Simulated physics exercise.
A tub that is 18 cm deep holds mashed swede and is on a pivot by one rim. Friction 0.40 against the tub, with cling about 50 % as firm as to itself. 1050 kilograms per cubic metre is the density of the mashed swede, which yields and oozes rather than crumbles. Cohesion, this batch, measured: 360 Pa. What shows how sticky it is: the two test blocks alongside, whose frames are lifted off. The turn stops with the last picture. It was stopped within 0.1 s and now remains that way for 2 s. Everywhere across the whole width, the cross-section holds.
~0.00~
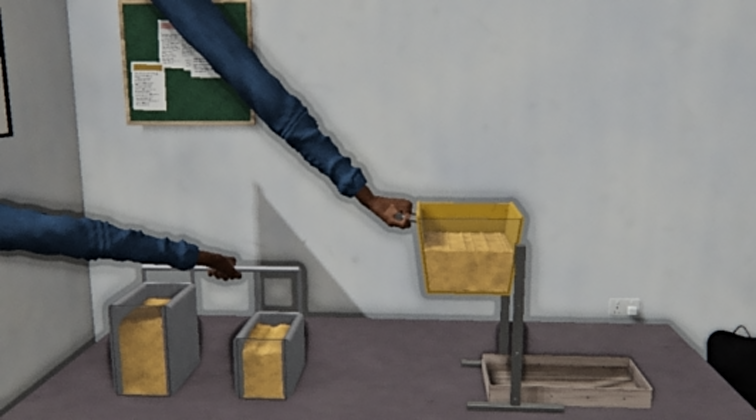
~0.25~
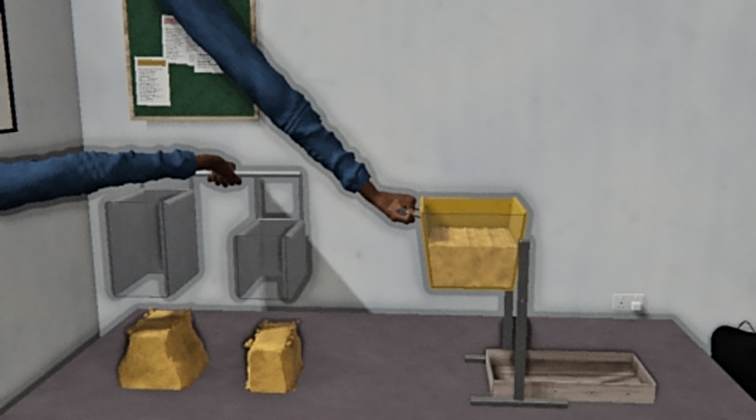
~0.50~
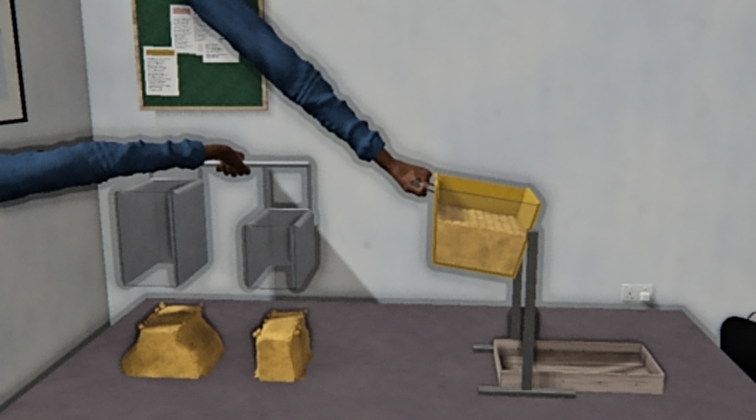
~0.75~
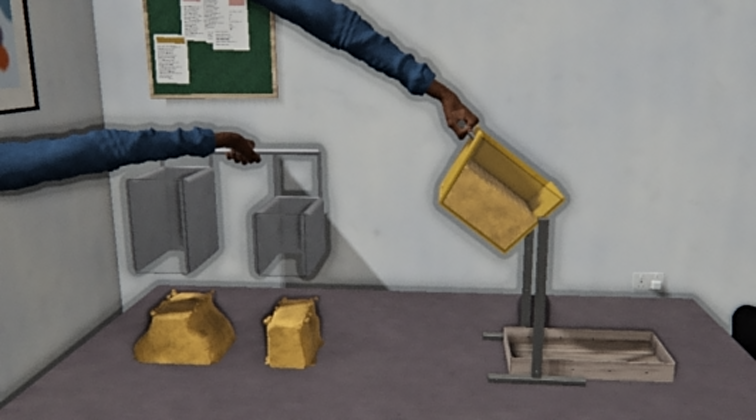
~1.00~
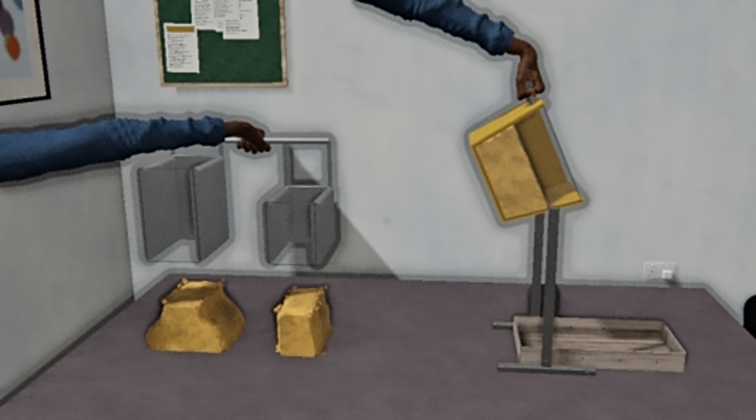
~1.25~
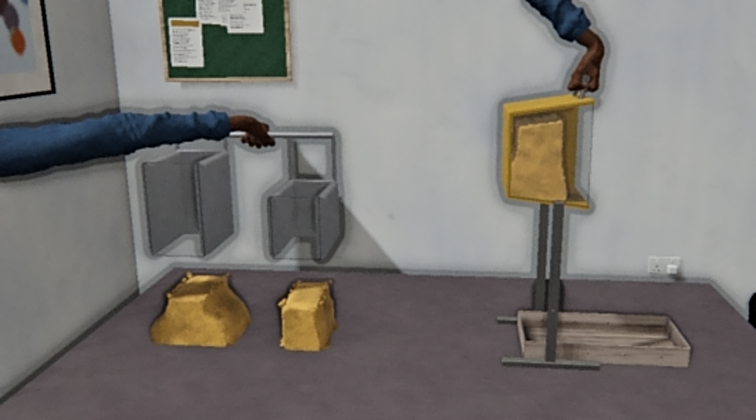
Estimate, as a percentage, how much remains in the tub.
Roughly 62 per cent remains.
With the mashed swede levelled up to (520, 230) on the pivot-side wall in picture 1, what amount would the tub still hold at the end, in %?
It would come to roughly 35 percent.
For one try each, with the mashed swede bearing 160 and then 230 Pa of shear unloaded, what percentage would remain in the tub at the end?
45 in a hundred, followed by 50 in a hundred.
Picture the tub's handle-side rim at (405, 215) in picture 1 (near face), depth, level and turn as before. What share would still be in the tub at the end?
Some 45 per cent, I reckon.
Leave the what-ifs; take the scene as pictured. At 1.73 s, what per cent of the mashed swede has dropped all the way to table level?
Near 0 per cent has got down by that time.
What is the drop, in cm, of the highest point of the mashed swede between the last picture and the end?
About 11 cm.
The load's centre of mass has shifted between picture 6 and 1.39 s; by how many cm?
Shift: Some 4 cm.
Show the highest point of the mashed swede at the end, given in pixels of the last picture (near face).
I'd say it peaks at roughly (537, 168) in the last picture.
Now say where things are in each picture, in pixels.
The first frame shows handle-side rim at (420, 217), tilt 0 degrees; highest point of the mashed swede at (430, 249); test blocks 21 cm, 13 cm high (left to right).
The second frame shows handle-side rim at (424, 213), tilt 0 degrees; highest point of the mashed swede at (433, 245); test blocks 16 cm, 13 cm high (left to right).
The third frame shows handle-side rim at (439, 187), tilt 9 degrees; highest point of the mashed swede at (443, 221); test blocks 14 cm, 13 cm high (left to right).
The fourth frame shows handle-side rim at (483, 137), tilt 37 degrees; highest point of the mashed swede at (468, 169); test blocks 14 cm, 13 cm high (left to right).
The fifth frame shows handle-side rim at (545, 106), tilt 66 degrees; highest point of the mashed swede at (511, 127); test blocks 14 cm, 13 cm high (left to right).
The sixth frame shows handle-side rim at (594, 104), tilt 89 degrees; highest point of the mashed swede at (564, 122); test blocks 14 cm, 13 cm high (left to right).
By 1.39 s, the tub is at 89 degrees and holds 100 %.
By 1.56 s, the tub is at 89 degrees and holds 85 %.
By 1.73 s, the tub is at 89 degrees and holds 67 %.
By 1.90 s, the tub is at 89 degrees and holds 62 %.
By 3.25 s, at the end, the tub is at 89 degrees and holds 62 %.
